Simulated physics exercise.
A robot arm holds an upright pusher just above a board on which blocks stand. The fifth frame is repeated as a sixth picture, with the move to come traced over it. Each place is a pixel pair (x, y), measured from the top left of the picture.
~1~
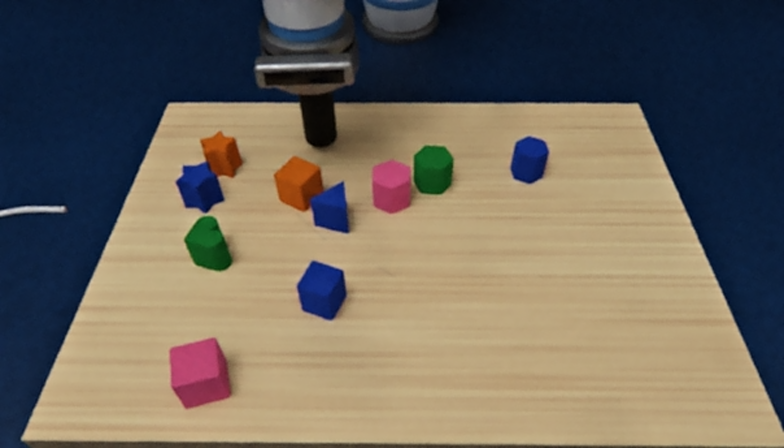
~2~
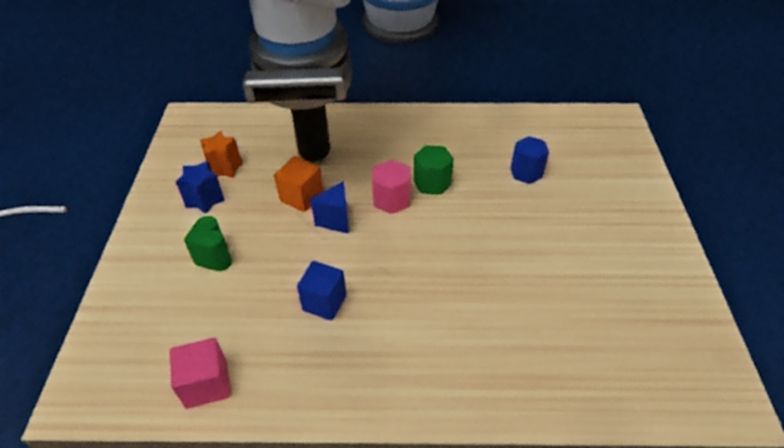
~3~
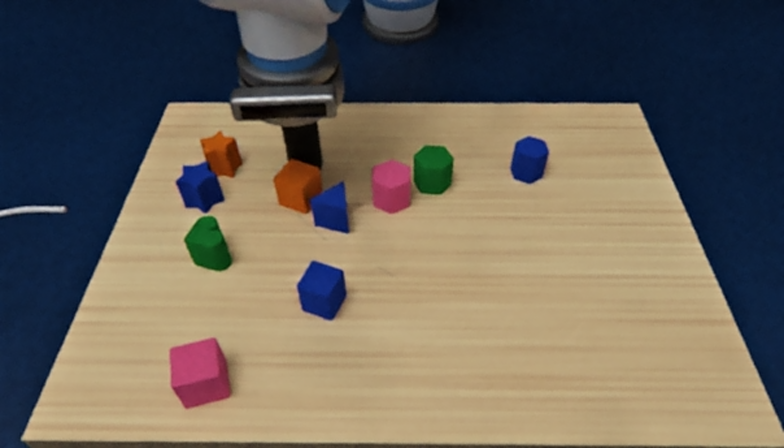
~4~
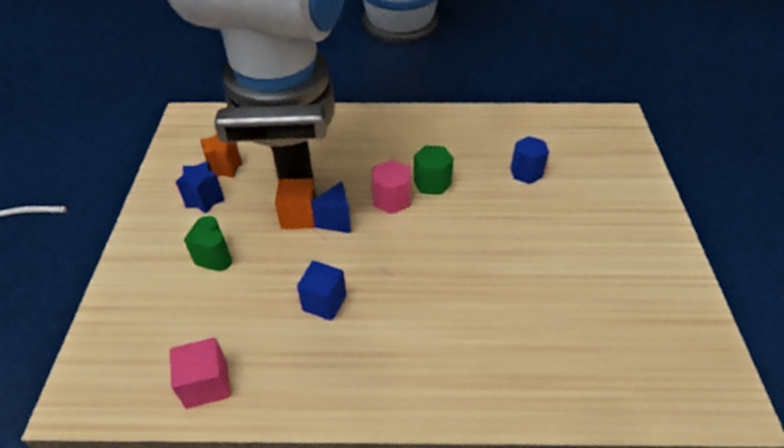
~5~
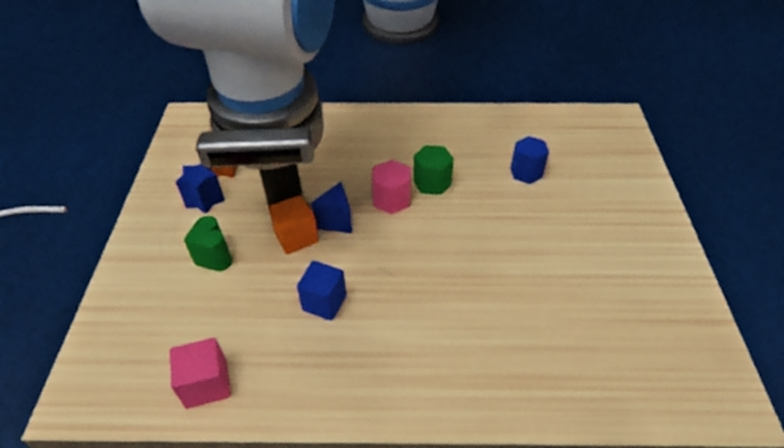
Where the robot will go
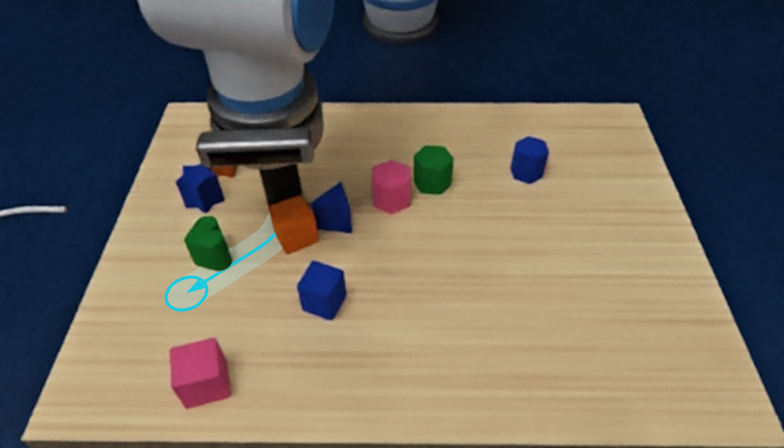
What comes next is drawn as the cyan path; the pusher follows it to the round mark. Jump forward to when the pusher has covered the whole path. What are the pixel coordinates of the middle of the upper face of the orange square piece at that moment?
In the picture, that point is around (291, 231).
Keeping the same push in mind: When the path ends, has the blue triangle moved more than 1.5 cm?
In short: No.
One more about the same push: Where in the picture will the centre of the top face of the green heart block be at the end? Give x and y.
My best guess is (174, 238).
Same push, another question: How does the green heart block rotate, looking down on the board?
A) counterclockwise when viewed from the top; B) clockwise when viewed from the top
B.
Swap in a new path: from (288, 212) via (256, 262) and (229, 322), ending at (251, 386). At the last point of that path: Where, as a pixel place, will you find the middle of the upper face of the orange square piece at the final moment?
The middle of its upper face will lie at (292, 234).
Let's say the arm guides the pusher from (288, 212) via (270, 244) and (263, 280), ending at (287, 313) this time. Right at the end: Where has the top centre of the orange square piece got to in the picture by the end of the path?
Its top centre lands on (299, 243).
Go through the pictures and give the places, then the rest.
Pusher's lower end at (321, 138); green heart block at (204, 231); orange square piece at (297, 170); blue triangle at (333, 196), in the first picture.
Pusher at (314, 152); blocks still, in the second picture.
Pusher at (306, 167); orange square piece at (296, 172), in the third picture.
Pusher at (297, 185); orange square piece at (294, 190), in the fourth picture.
Pusher at (286, 205); green heart block at (204, 231); orange square piece at (291, 211); blue triangle at (334, 197), in the fifth picture.
Drawn move, from (288, 212) by way of (267, 242) and (228, 267) to (187, 293).
What follows on the original path. One third of the way, pusher at (264, 236); orange square piece at (291, 231), turned 25° anticlockwise.
Two thirds of the way, pusher at (225, 261); green heart block at (188, 235), turned 45° clockwise; orange square piece at (291, 231), turned 25° anticlockwise.
At the end, pusher at (183, 287); green heart block at (174, 238), turned 80° clockwise; orange square piece at (291, 231), turned 25° anticlockwise; blue triangle still.
